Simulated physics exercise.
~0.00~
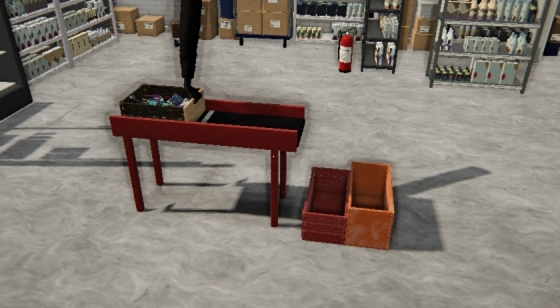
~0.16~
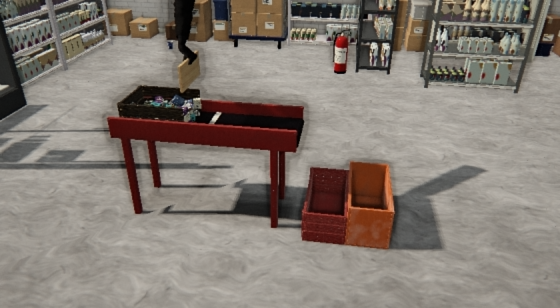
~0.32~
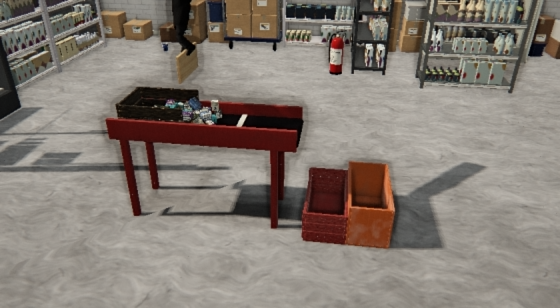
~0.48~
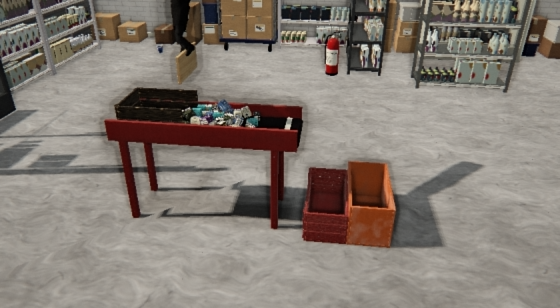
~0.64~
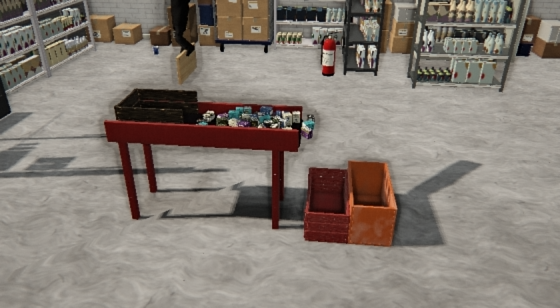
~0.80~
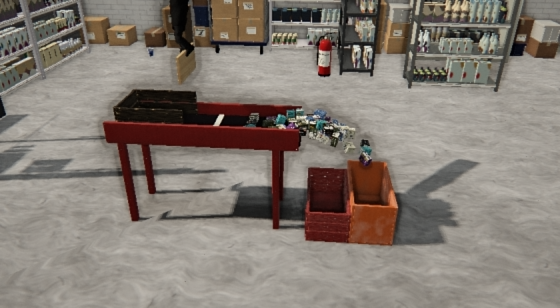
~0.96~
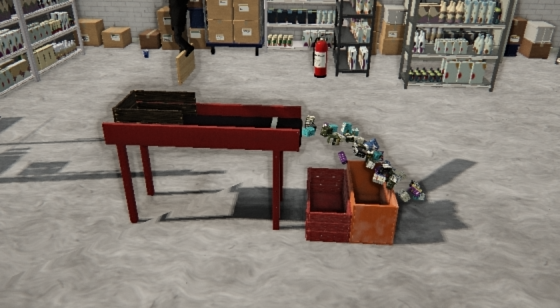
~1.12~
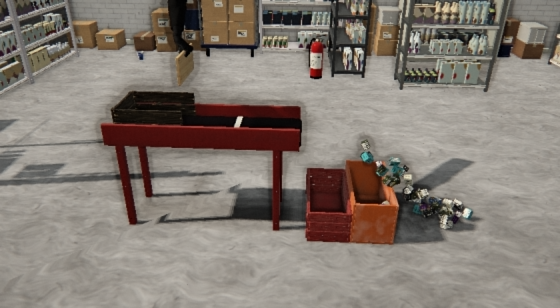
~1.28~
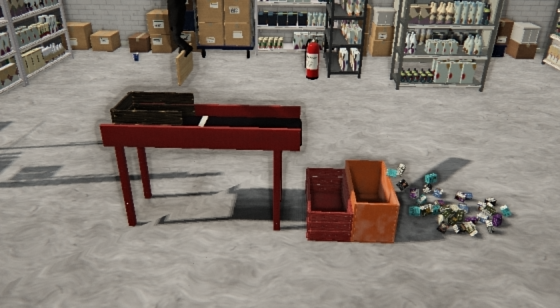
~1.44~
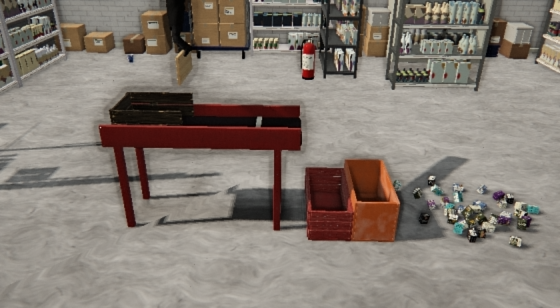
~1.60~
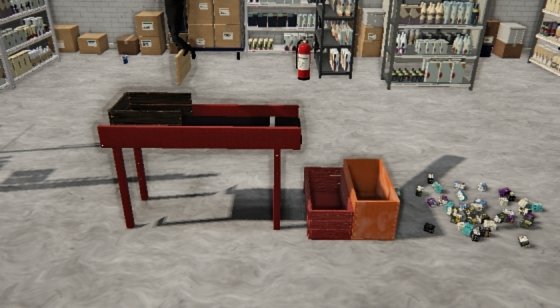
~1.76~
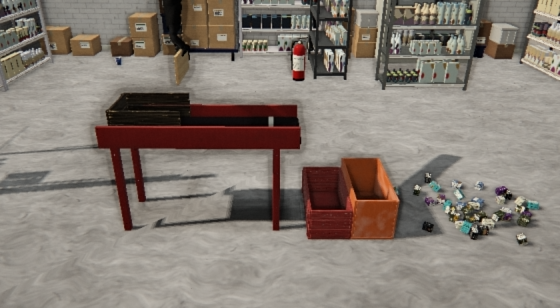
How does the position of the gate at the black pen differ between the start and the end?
At the start the gate is down at the black pen, closing it off. At the end it is held up in the air above the pen and belt.
